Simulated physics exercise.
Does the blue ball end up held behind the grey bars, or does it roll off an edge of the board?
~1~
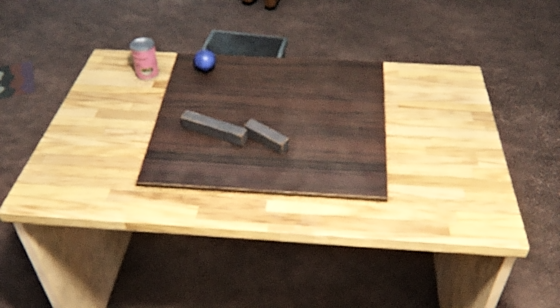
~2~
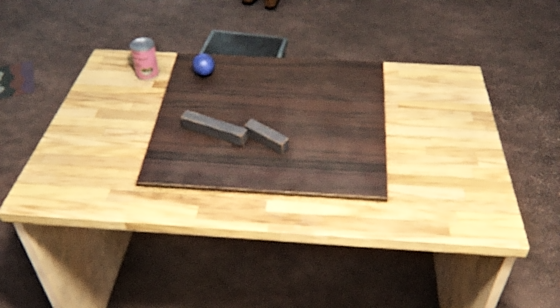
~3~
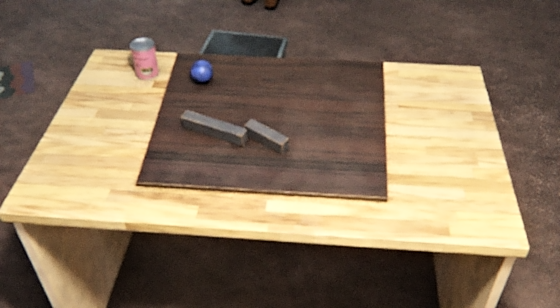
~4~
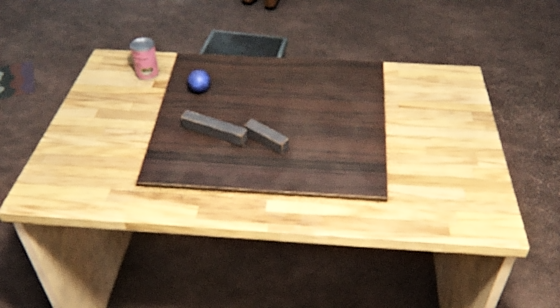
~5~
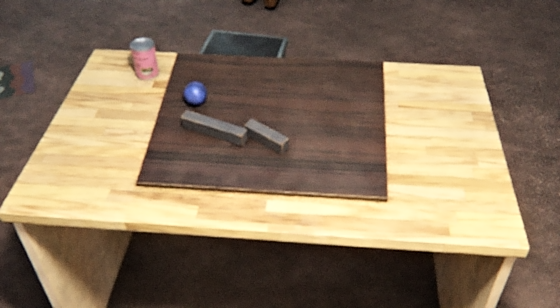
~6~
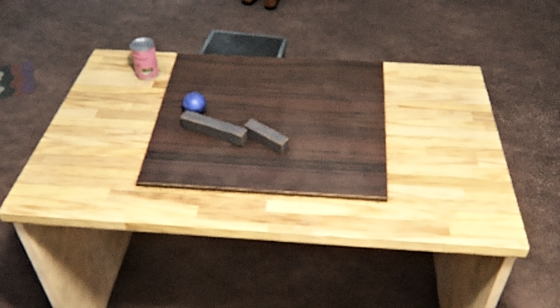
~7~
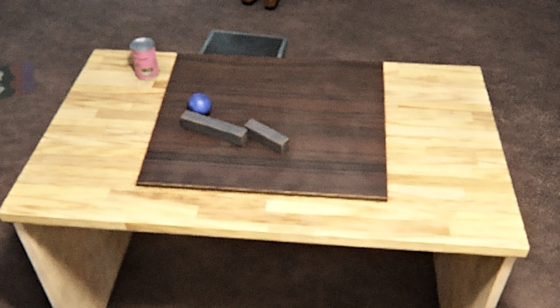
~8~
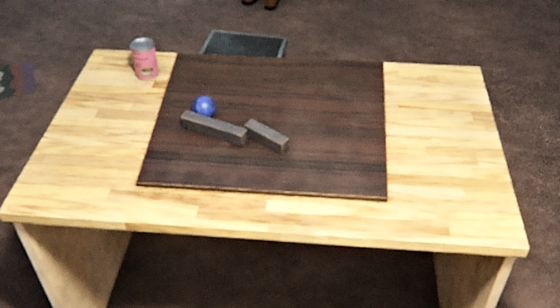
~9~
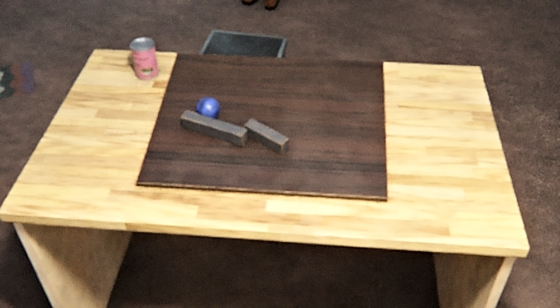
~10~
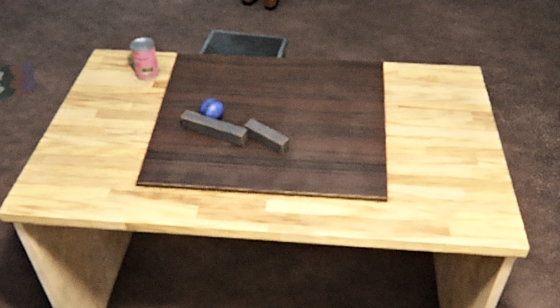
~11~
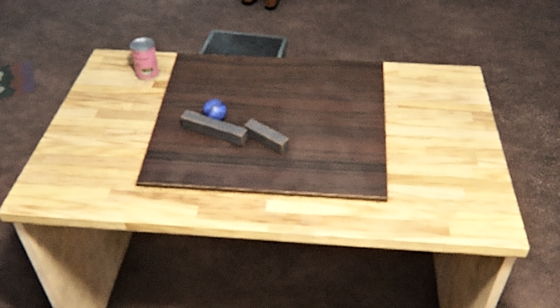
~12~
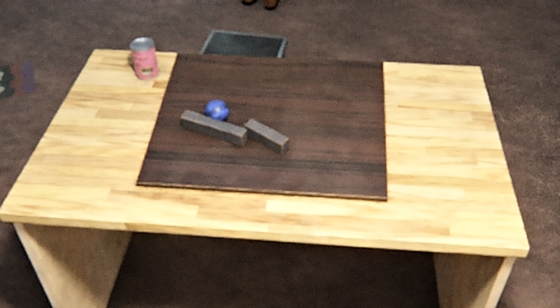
It is held up behind the longer grey bar. It slows as it moves right along the bar and is still on the board at the end.
